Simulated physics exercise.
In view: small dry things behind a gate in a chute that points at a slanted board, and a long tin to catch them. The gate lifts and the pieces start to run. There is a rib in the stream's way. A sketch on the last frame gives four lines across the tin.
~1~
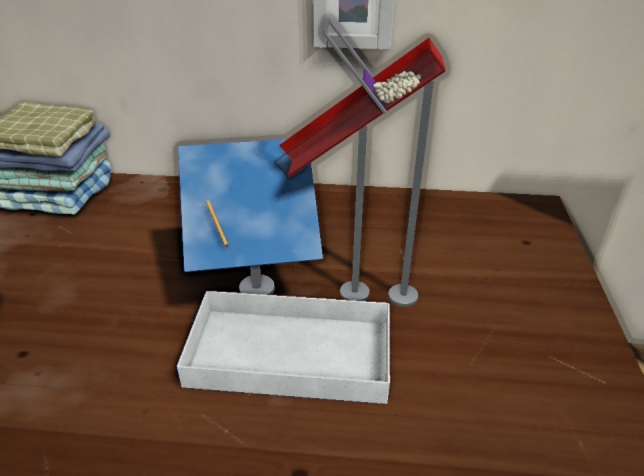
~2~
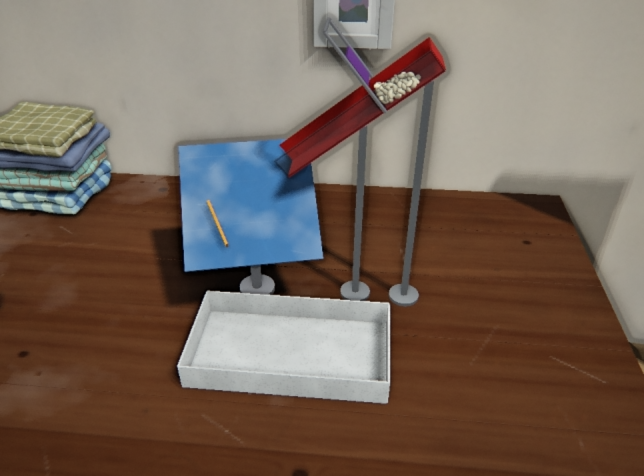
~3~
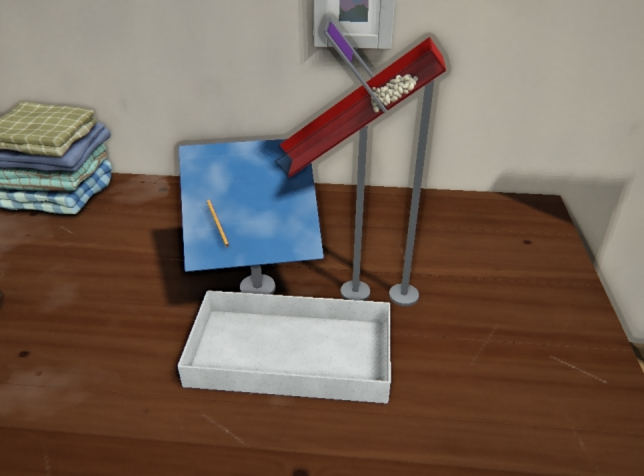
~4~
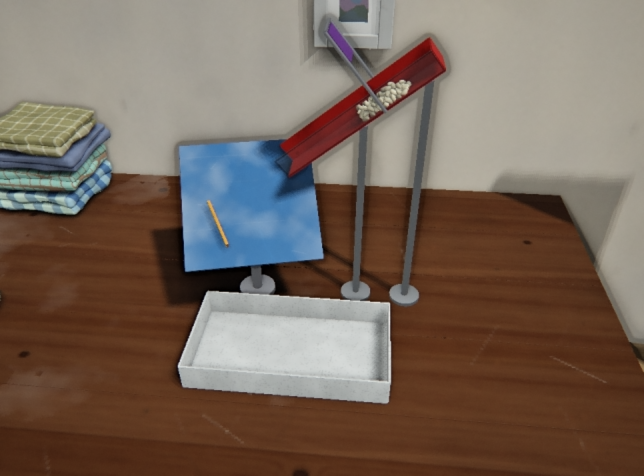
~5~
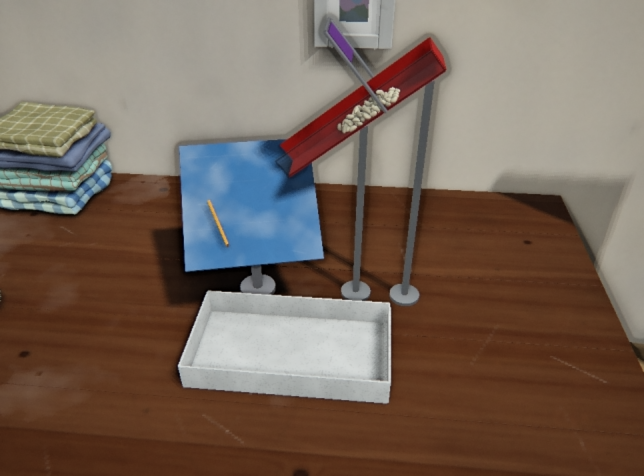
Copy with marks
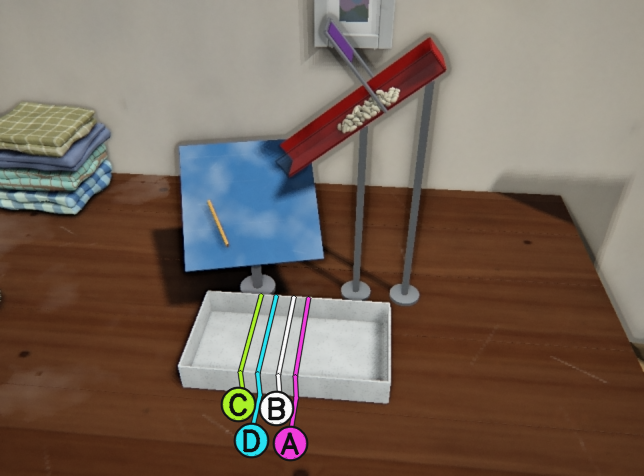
In the video, a purple gate slides up out of a sloping red chute above a tilted blue board and an empty white tray, and the small white beans behind it begin sliding down the chute toward the left.
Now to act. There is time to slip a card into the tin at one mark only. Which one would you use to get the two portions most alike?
It is C.
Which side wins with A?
The left side.
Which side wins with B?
Left.
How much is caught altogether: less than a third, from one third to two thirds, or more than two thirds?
It is more than two thirds.
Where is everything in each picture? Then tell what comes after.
The first picture shows load behind the gate near (395, 86), white beans; lip of the chute near (291, 169), sloping fairly steeply.
The second picture shows middle of the board near (249, 201), tilted fairly steeply; middle of its low edge near (255, 265); of its high edge near (244, 142).
The third picture shows front corners of the tin near (179, 366) and (390, 382), empty; front of the load near (375, 97).
The fourth picture shows middle of the load near (380, 100); its front near (363, 109), close to a quarter of the way to the lip; rib from (208, 201) to (227, 244).
The fifth picture shows middle of the load near (367, 109); its front near (339, 127), close to half of the way to the lip.
On the marked copy, line A crosses the front rim at (295, 375); line B crosses the front rim at (278, 374); line C crosses the front rim at (240, 371); line D crosses the front rim at (257, 372).
With A, of what is caught, the whole lot on the left of the divider, none at all on the right.
With B, of what is caught, the whole lot on the left of the divider, none at all on the right.
With C, of what is caught, close to two thirds on the left of the divider, close to a third on the right.
With D, of what is caught, all but a few on the left of the divider, a small share on the right.
